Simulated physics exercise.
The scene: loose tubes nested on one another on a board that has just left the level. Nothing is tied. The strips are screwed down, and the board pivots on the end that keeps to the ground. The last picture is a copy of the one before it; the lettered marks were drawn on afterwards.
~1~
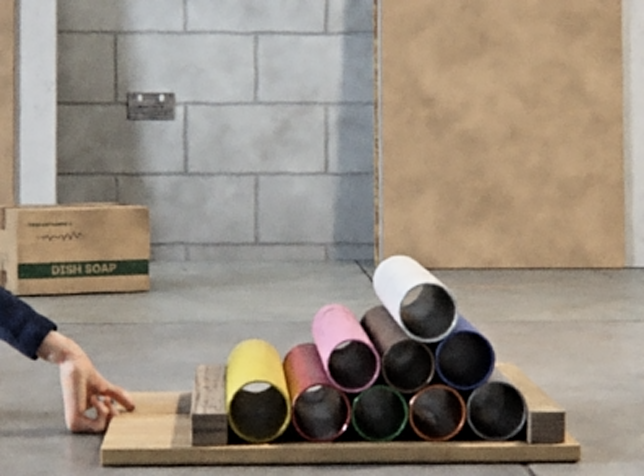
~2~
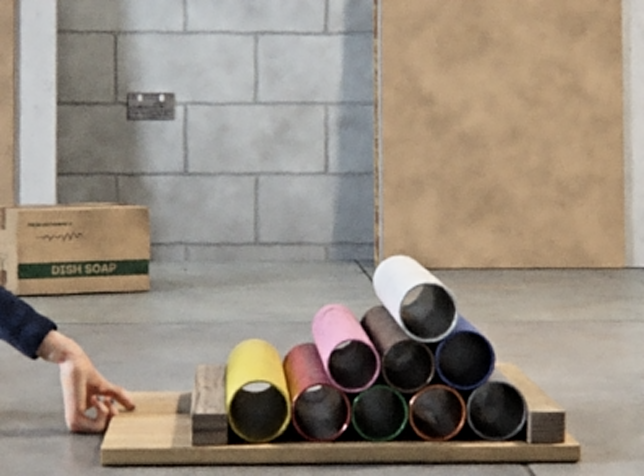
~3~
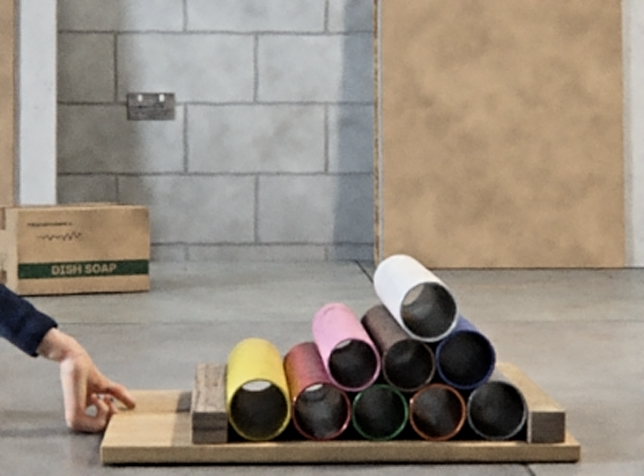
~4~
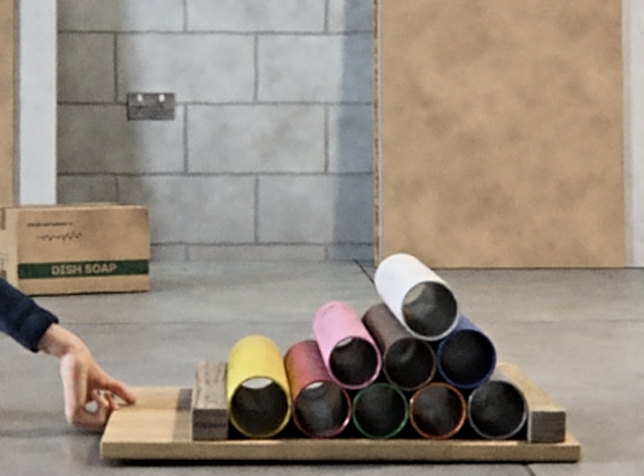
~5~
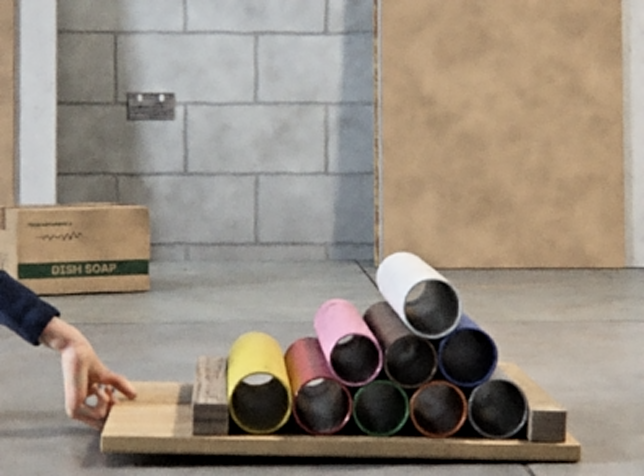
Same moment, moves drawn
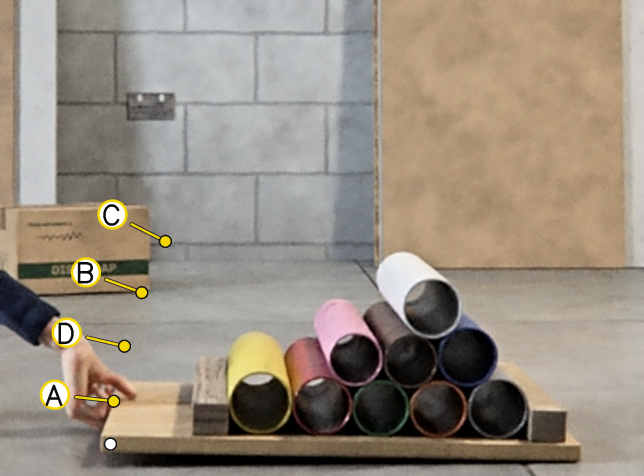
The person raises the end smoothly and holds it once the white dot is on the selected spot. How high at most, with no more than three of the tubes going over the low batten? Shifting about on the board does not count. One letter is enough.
No higher than C.
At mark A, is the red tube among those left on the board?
Yes.
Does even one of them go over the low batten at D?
No.
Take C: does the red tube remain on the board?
The red tube: Yes.
On the marked copy, A at (114, 401); B at (142, 292); C at (165, 241); D at (125, 347); the white dot at (111, 444).
Taking C. A third of the way, board at 16°.
Two thirds of the way, board at 27°.
When it is over, board at 27°, none over the low batten.
As for the rest, A none over the low batten; B none over the low batten; D none over the low batten.
